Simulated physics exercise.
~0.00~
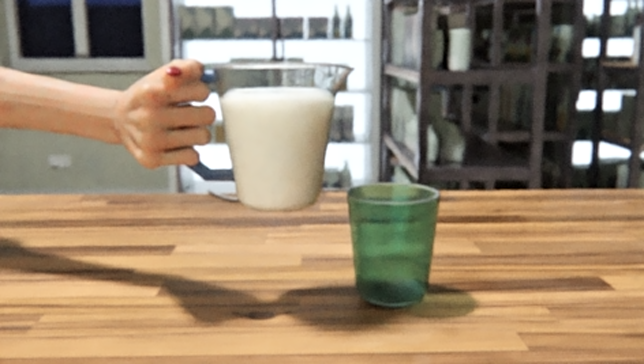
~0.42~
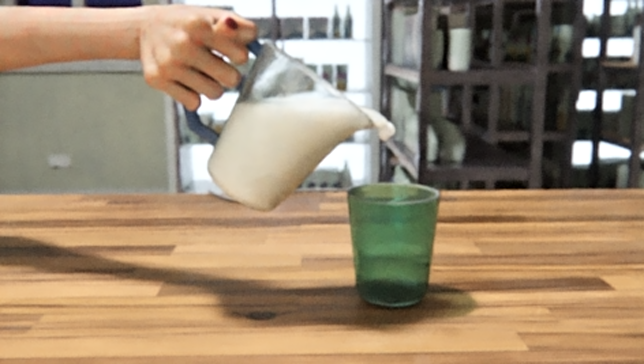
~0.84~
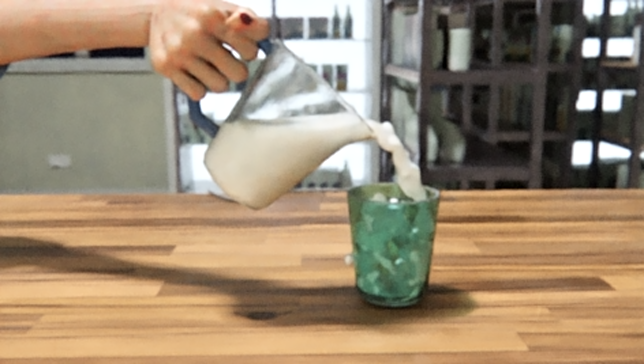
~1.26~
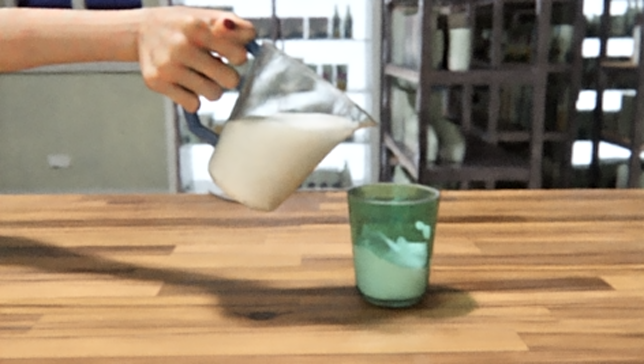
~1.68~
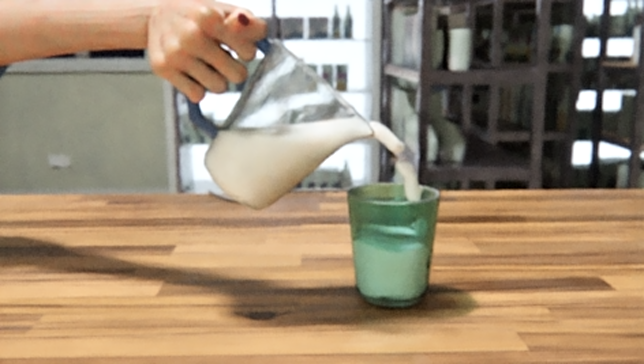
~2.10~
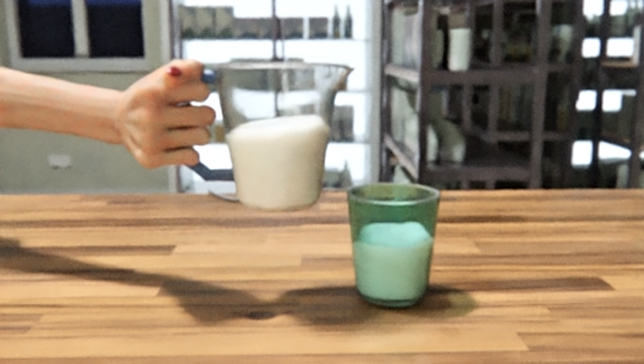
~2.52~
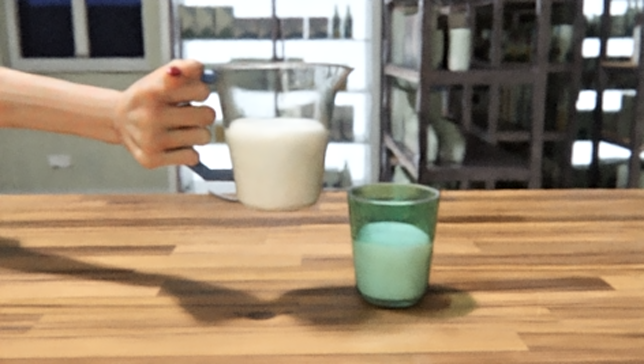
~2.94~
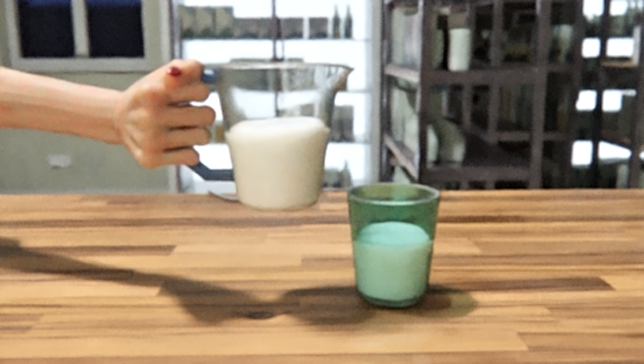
In this clip, a hand tilts a clear measuring jug and pours milk into an empty green tumbler on a wooden surface, eases back, and pours again. The jug is then levelled and held still, with milk left in it and the tumbler partly filled.
